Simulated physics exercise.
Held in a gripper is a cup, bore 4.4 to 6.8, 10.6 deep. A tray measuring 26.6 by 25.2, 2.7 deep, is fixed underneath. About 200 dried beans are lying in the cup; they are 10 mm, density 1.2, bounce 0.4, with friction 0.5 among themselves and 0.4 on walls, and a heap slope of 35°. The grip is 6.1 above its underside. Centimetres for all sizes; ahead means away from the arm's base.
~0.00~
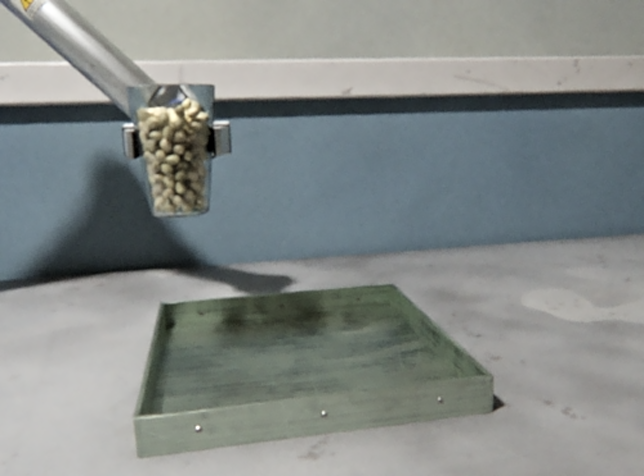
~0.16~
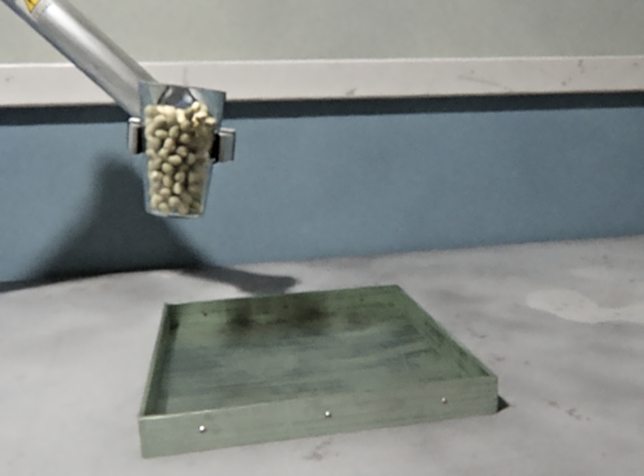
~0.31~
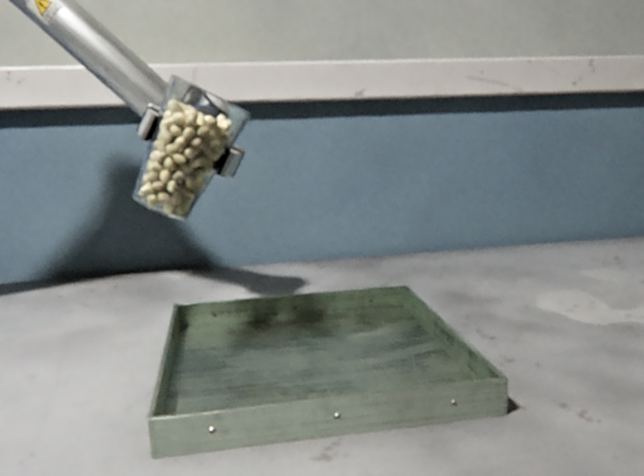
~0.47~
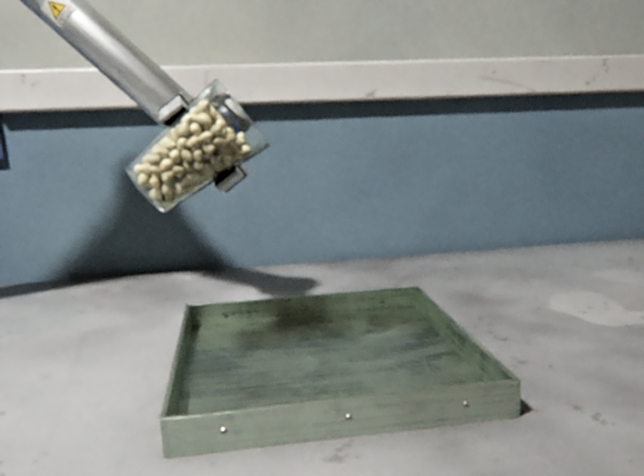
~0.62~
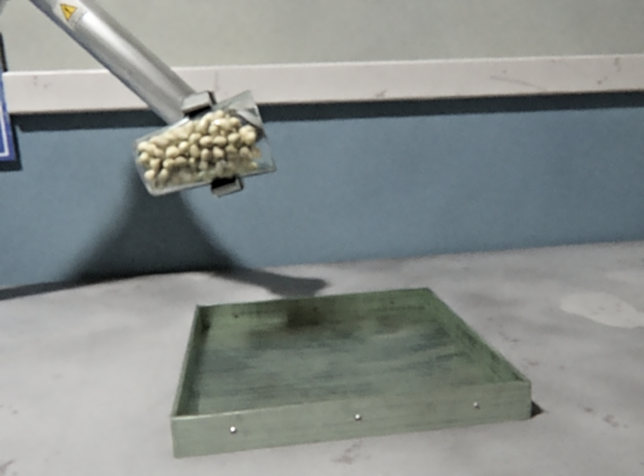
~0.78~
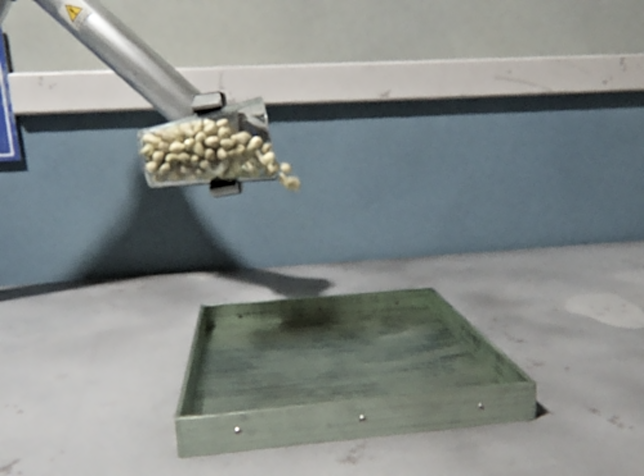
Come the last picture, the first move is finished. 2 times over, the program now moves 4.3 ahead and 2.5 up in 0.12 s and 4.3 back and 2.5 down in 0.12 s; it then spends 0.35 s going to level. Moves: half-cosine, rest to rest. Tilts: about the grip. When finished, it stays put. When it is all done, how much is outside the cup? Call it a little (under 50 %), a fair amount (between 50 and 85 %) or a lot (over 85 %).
A lot.
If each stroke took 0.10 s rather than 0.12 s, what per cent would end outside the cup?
Roughly 100 percent would.
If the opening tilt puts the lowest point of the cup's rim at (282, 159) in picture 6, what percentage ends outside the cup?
65 percent or so.
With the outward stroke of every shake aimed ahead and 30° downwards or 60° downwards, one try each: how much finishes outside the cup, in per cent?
Result: Approx. 55 % and 25 %, one try each.
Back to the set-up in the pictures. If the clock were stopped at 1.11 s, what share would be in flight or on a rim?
Roughly 12 percent.
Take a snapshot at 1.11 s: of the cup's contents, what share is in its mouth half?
90 per cent.
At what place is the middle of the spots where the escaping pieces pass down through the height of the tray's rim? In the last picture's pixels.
Check roughly (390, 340) in the last picture.
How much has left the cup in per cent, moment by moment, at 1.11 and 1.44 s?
Estimates in order: Close to 85, close to 100.
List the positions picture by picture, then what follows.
In the first picture, cup middle at (176, 152), level; upper third of the load around (176, 124), from x 140 to 205, top at y 105; 200 in the cup.
In the second picture, cup middle at (179, 153), tilted 8° forward; upper third of the load around (178, 125), from x 150 to 210, top at y 110.
In the third picture, cup middle at (185, 154), tilted 29° forward; upper third of the load around (190, 128), from x 145 to 225, top at y 105.
In the fourth picture, cup middle at (194, 152), tilted 54° forward; upper third of the load around (202, 132), from x 140 to 245, top at y 105.
In the fifth picture, cup middle at (202, 150), tilted 75° forward; upper third of the load around (210, 136), from x 145 to 255, top at y 115.
In the sixth picture, cup middle at (206, 149), tilted 83° forward; upper third of the load around (201, 138), from x 150 to 295, top at y 125; 197 in the cup, 3 in flight or on a rim.
After 1.11 s, tilted 83° forward, highest piece 23 above the table; 143 in the tray, 33 in the cup, 24 in flight or on a rim.
After 1.44 s, tilted 38° forward, highest piece 23 above the table; 190 in the tray, 5 in the cup, 5 on the table or floor.
After 1.81 s, level, highest piece 16 above the table; 190 in the tray, 5 in the cup, 5 on the table or floor.
After 2.86 s, level, highest piece 16 above the table; 190 in the tray, 5 in the cup, 5 on the table or floor.
At rest, 190 in the tray, 5 in the cup, 5 on the table or floor. That is 98 % outside the cup.
